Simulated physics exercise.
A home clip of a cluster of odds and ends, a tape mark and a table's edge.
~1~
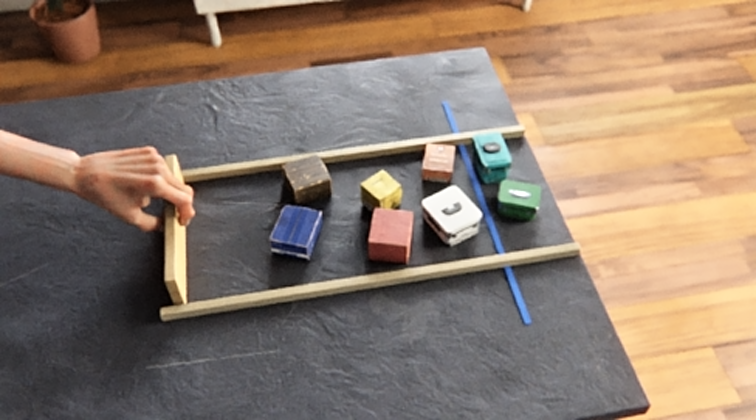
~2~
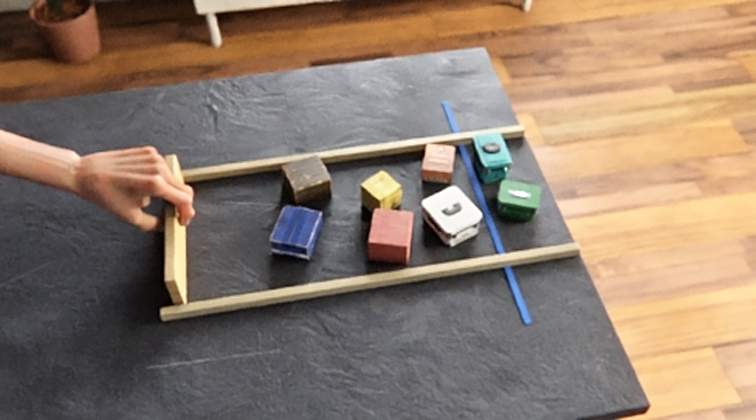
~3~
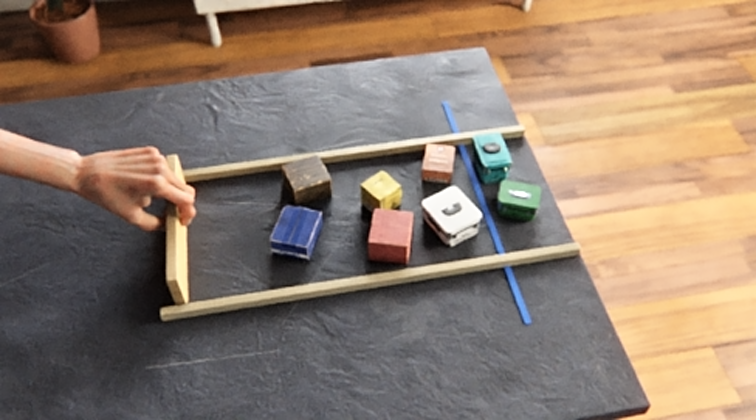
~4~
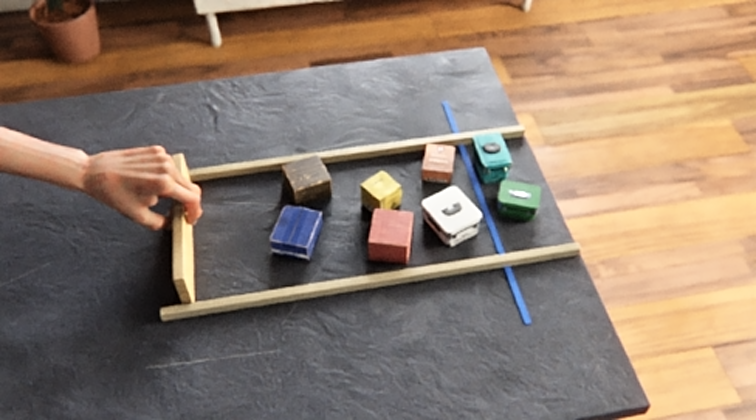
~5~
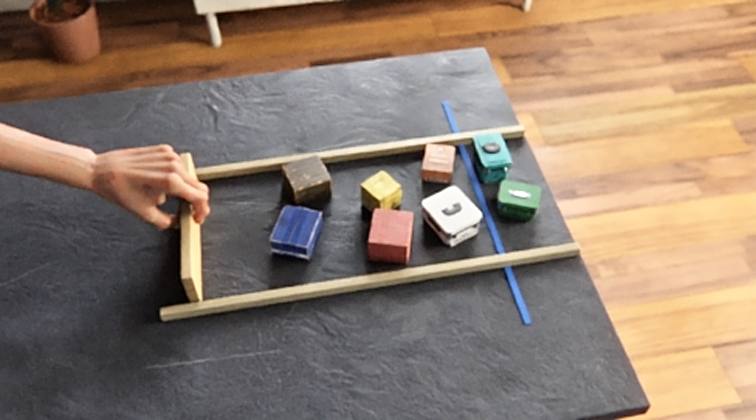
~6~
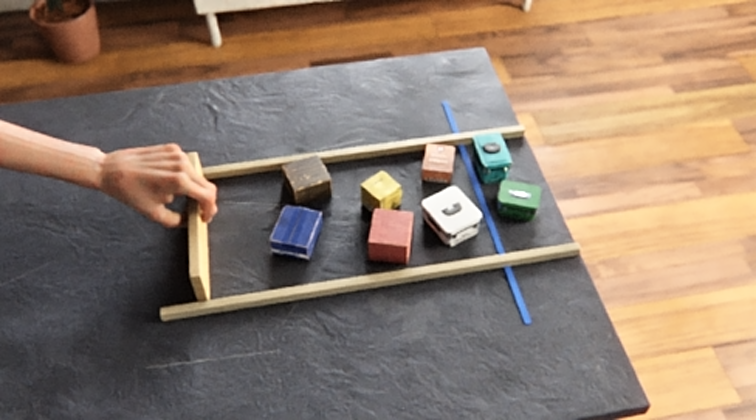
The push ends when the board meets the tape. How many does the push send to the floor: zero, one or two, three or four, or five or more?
In the end the number that fall off is one or two.
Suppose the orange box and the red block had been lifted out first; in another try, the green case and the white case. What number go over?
It would be 1 and 1.
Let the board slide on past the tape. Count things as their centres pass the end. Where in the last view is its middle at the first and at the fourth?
About (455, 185), then (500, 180).
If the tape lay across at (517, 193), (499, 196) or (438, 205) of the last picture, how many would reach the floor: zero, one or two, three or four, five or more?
In that order: At least five; three or four; zero.
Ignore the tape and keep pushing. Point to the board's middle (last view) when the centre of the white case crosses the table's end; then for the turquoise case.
About (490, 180), and (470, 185) for the other.
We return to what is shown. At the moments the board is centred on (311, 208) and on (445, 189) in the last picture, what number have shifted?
First 2, then 8.
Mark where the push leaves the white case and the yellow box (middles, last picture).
The white case at (552, 207), the yellow box at (529, 175).
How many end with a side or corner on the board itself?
The number is 3.
Soon after, none off yet; green case at rest near (518, 202); turquoise case at rest near (490, 157); orange box at rest near (439, 163).
In the end, the number that fall off is one or two; gone, turquoise case and green case.
